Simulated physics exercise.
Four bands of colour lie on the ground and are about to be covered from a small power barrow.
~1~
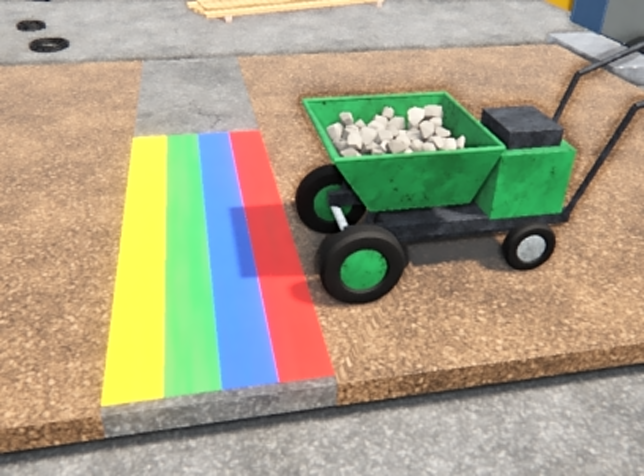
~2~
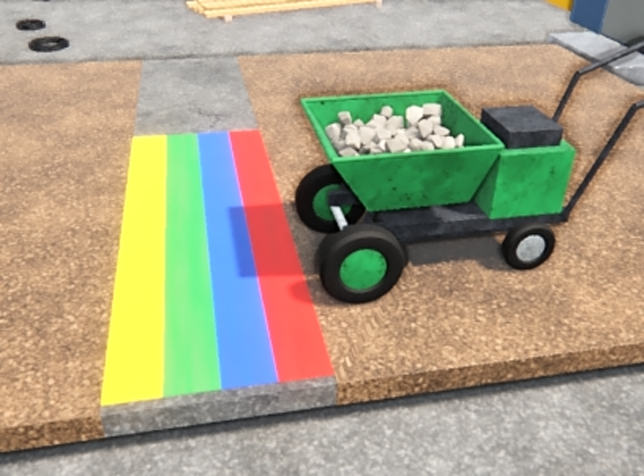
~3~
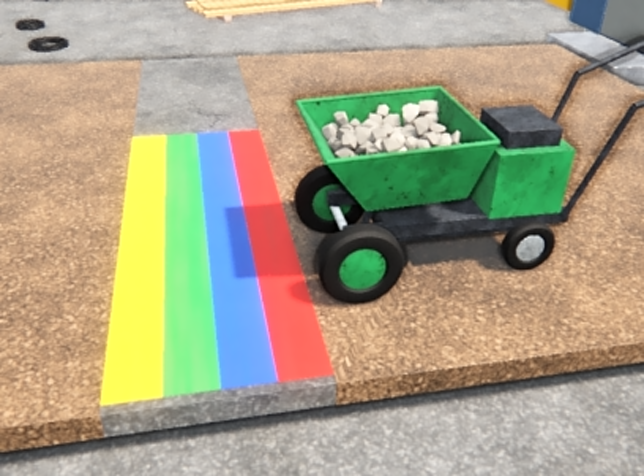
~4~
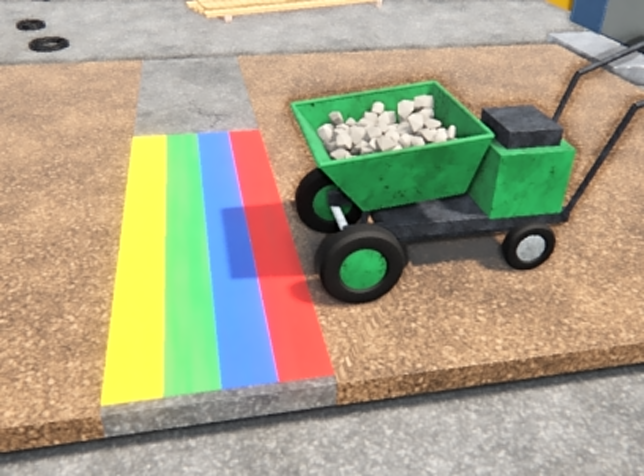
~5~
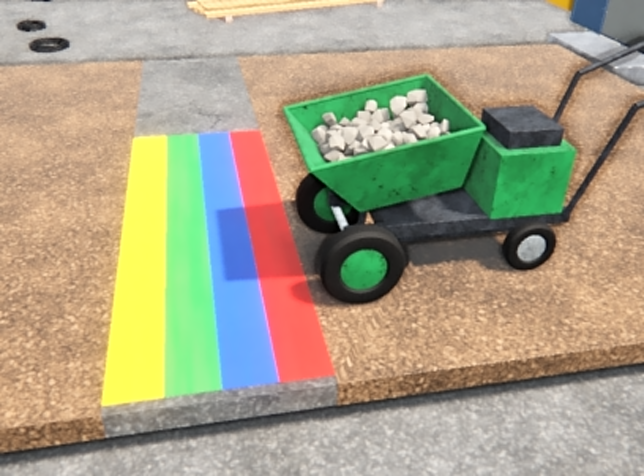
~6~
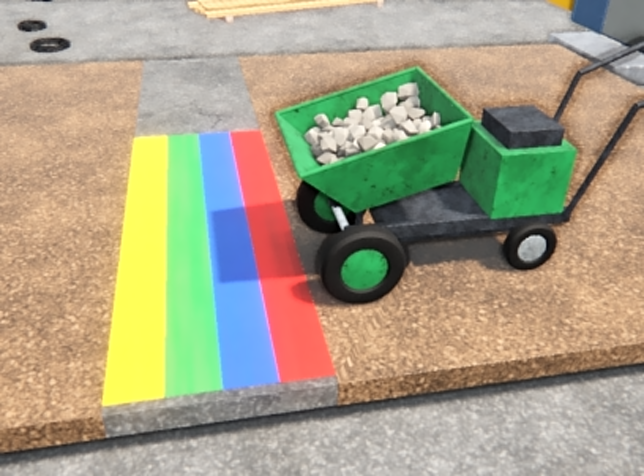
The green skip of a small barrow, loaded with broken stones, tilts gradually to the left.
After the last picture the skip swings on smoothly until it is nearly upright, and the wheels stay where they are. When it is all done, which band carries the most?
The green band carries the most.
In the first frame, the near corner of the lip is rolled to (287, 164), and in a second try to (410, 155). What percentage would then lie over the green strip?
Roughly 40 and 10 percent respectively.
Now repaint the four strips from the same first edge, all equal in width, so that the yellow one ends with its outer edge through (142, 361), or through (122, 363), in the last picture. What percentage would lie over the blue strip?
Roughly 10 % and 20 %.
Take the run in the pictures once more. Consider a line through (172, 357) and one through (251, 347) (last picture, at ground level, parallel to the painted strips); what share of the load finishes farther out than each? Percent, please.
Result, first then second: 20 %, 80 %.
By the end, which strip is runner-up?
It's the blue one next.
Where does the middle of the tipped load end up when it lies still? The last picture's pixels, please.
The centre settles at about (198, 272).
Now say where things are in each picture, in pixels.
In the first picture, lip of the skip (334, 161), level; top of the load (404, 145), broken stones; red strip (297, 337); blue strip (244, 343); green strip (191, 350); yellow strip (135, 356).
In the second picture, lip of the skip (332, 161), level; top of the load (402, 144).
In the third picture, lip of the skip (327, 162), tipped barely; top of the load (410, 135).
In the fourth picture, lip of the skip (320, 165), tipped a little; top of the load (405, 132).
In the fifth picture, lip of the skip (311, 170), tipped a little; top of the load (409, 120).
In the sixth picture, lip of the skip (301, 176), tipped clearly; top of the load (414, 128); red strip (297, 337); blue strip (245, 343); green strip (192, 349); yellow strip (136, 356).
Just after the last frame, skip tipped steeply; every one in the skip.
A moment on, skip tipped steeply; almost all in the skip; about a tenth over the blue strip; about a tenth over the green strip.
Further on, skip tipped right over; roughly a quarter in the skip; roughly a quarter over the blue strip; roughly a third over the green strip; about a tenth over the yellow strip; just a few off the paint.
When it is over, skip tipped right over; about a tenth in the skip; not one over the red strip; roughly a quarter over the blue strip; roughly a third over the green strip; about a tenth over the yellow strip; just a few off the paint.
